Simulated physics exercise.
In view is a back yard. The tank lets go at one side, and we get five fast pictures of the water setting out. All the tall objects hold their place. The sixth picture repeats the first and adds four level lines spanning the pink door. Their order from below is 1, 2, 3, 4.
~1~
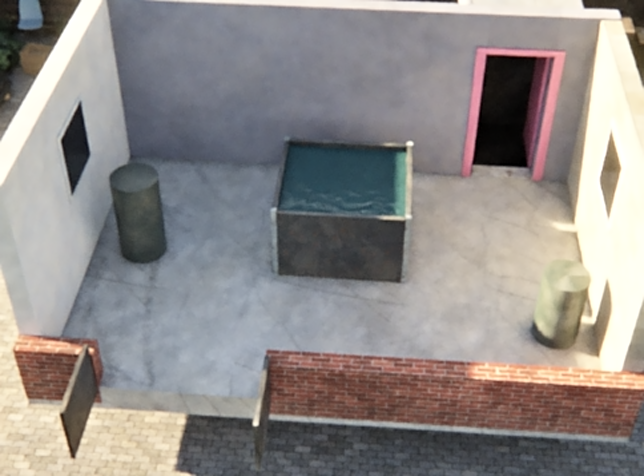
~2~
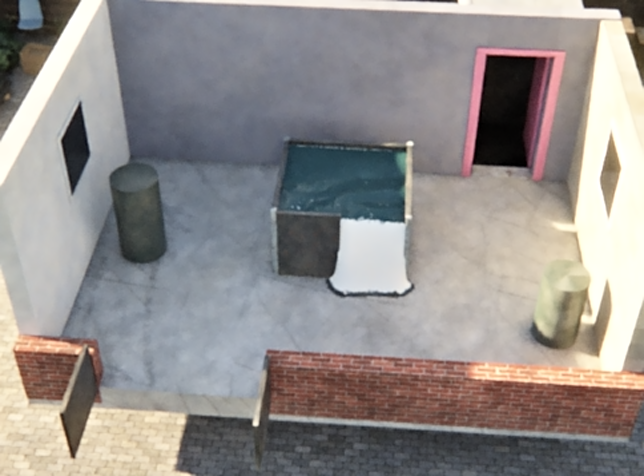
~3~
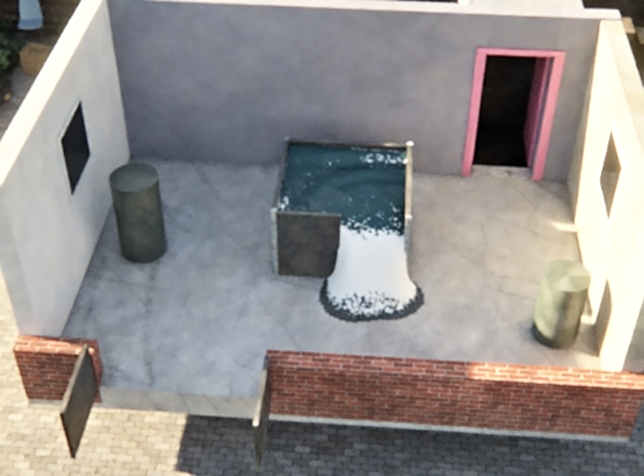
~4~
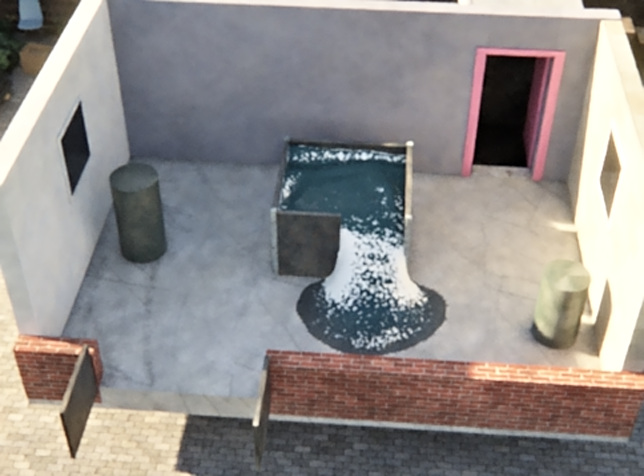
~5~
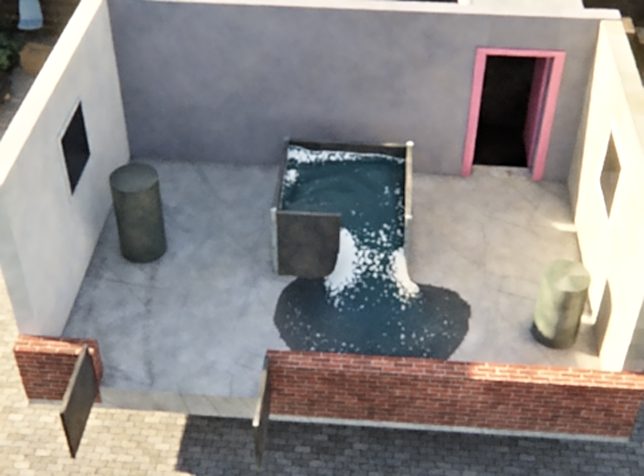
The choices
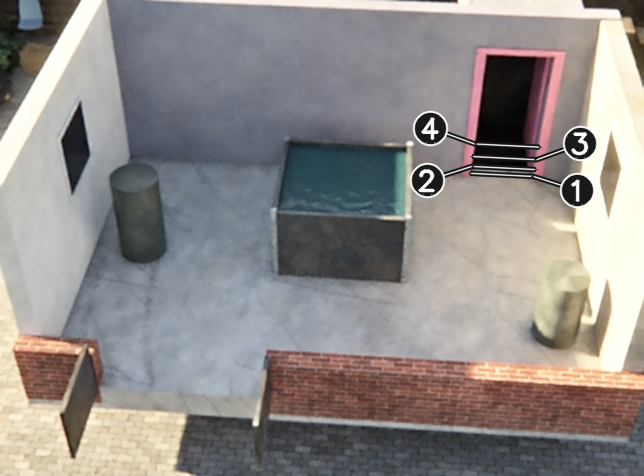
Water pours from the front of a square tank and spreads across the yard floor.
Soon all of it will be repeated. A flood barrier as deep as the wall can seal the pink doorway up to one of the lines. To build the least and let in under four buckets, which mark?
That is mark 2.
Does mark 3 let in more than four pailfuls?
No.
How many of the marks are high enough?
Three of them.
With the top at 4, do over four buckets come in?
No, not at all.
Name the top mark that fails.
Here it is mark 1.
In white, 1 at (502, 174); 2 at (503, 168); 3 at (504, 158); 4 at (506, 145); from the bottom up 1, 2, 3, 4.
With 1, about 14 bucketfuls get in.
With 2, nothing gets over.
With 3, nothing gets over.
With 4, nothing gets over.
